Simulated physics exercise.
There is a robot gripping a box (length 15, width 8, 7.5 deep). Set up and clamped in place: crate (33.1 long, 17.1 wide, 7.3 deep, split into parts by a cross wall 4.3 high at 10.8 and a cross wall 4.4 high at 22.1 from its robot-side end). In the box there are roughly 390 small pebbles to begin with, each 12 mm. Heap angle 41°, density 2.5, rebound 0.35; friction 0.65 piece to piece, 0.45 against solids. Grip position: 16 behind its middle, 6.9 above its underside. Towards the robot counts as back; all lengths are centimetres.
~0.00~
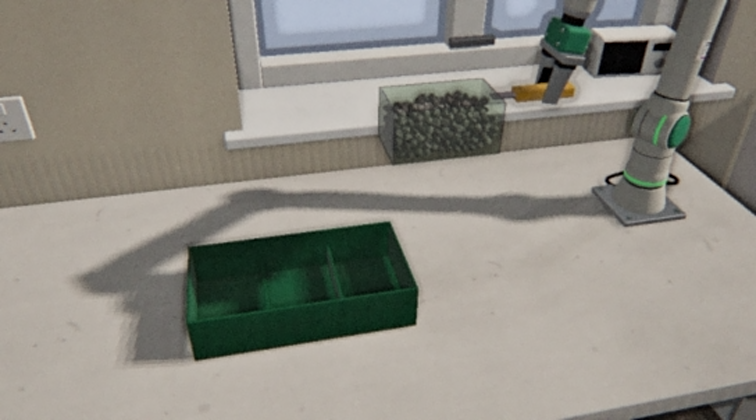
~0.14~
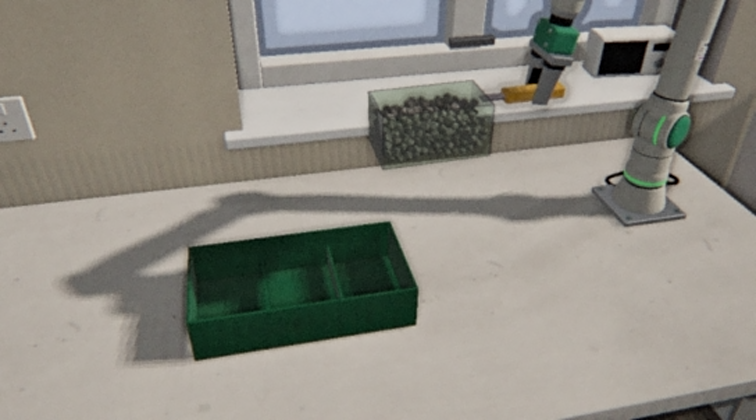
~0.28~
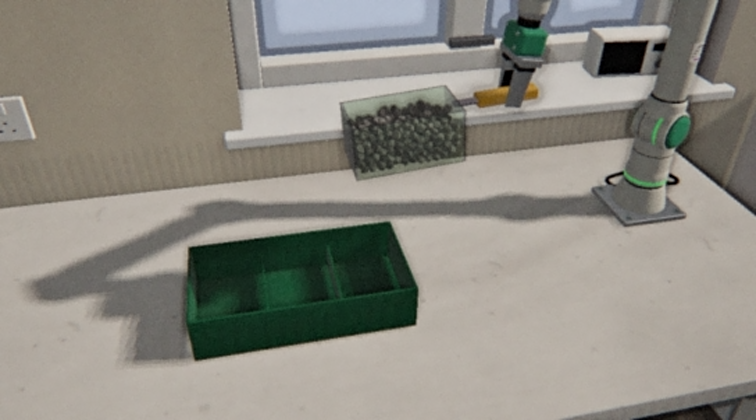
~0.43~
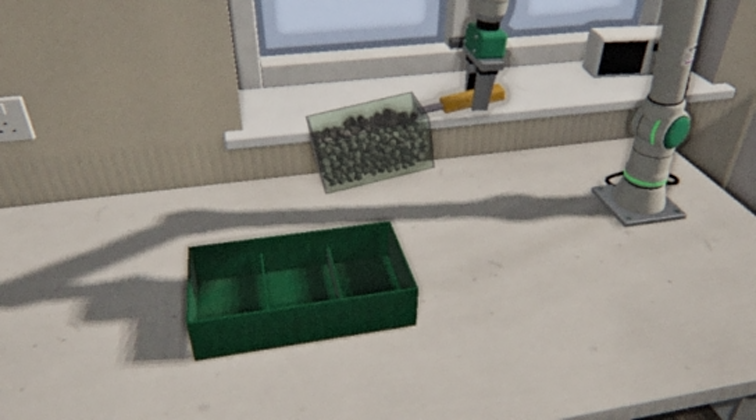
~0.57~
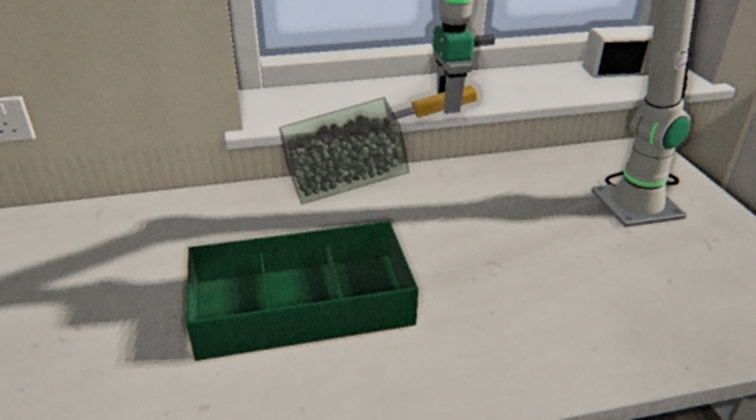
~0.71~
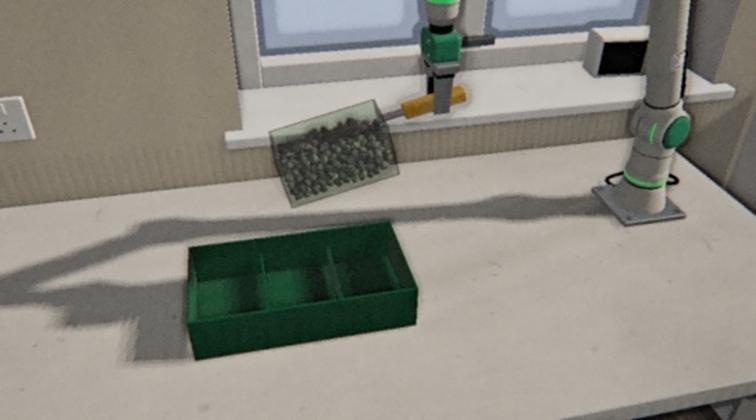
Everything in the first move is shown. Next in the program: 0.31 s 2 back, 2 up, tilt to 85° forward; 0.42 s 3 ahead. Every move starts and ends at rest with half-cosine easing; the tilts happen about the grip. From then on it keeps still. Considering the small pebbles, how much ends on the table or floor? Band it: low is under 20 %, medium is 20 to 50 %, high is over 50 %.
Band: Low.
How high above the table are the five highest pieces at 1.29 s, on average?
I'd put it near 26 cm.
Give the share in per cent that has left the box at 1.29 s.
Close to 15 per cent of the load is out at that point.
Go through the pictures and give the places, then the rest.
The first frame shows the box floor at (438, 142), level; upper third of the load around (439, 113), from x 385 to 495, top at y 95; 393 in the box.
The second frame shows the box floor at (428, 145), tilted 1° forward; upper third of the load around (433, 116), from x 375 to 485, top at y 95.
The third frame shows the box floor at (404, 153), tilted 4° forward; upper third of the load around (411, 124), from x 350 to 455, top at y 105.
The fourth frame shows the box floor at (373, 163), tilted 9° forward; upper third of the load around (382, 133), from x 315 to 425, top at y 110.
The fifth frame shows the box floor at (349, 170), tilted 12° forward; upper third of the load around (359, 140), from x 290 to 400, top at y 120.
The sixth frame shows the box floor at (340, 173), tilted 13° forward; upper third of the load around (350, 143), from x 280 to 390, top at y 120; 393 in the box.
After 1.00 s, tilted 84° forward, highest piece 26 above the table; 345 in the box, 36 in the robot-side part, 2 in the middle part, 10 in flight or on a rim.
After 1.29 s, tilted 85° forward, highest piece 25 above the table; 326 in the box, 47 in the robot-side part, 16 on the table or floor, 2 in the middle part, 2 in flight or on a rim.
After 1.64 s, tilted 85° forward, highest piece 25 above the table; 282 in the box, 91 in the robot-side part, 18 on the table or floor, 2 in the middle part.
After 2.69 s, tilted 85° forward, highest piece 25 above the table; 243 in the box, 130 in the robot-side part, 18 on the table or floor, 2 in the middle part.
In the end, 243 in the box, 130 in the robot-side part, 18 on the table or floor, 2 in the middle part. That is 5 % on the table or floor.
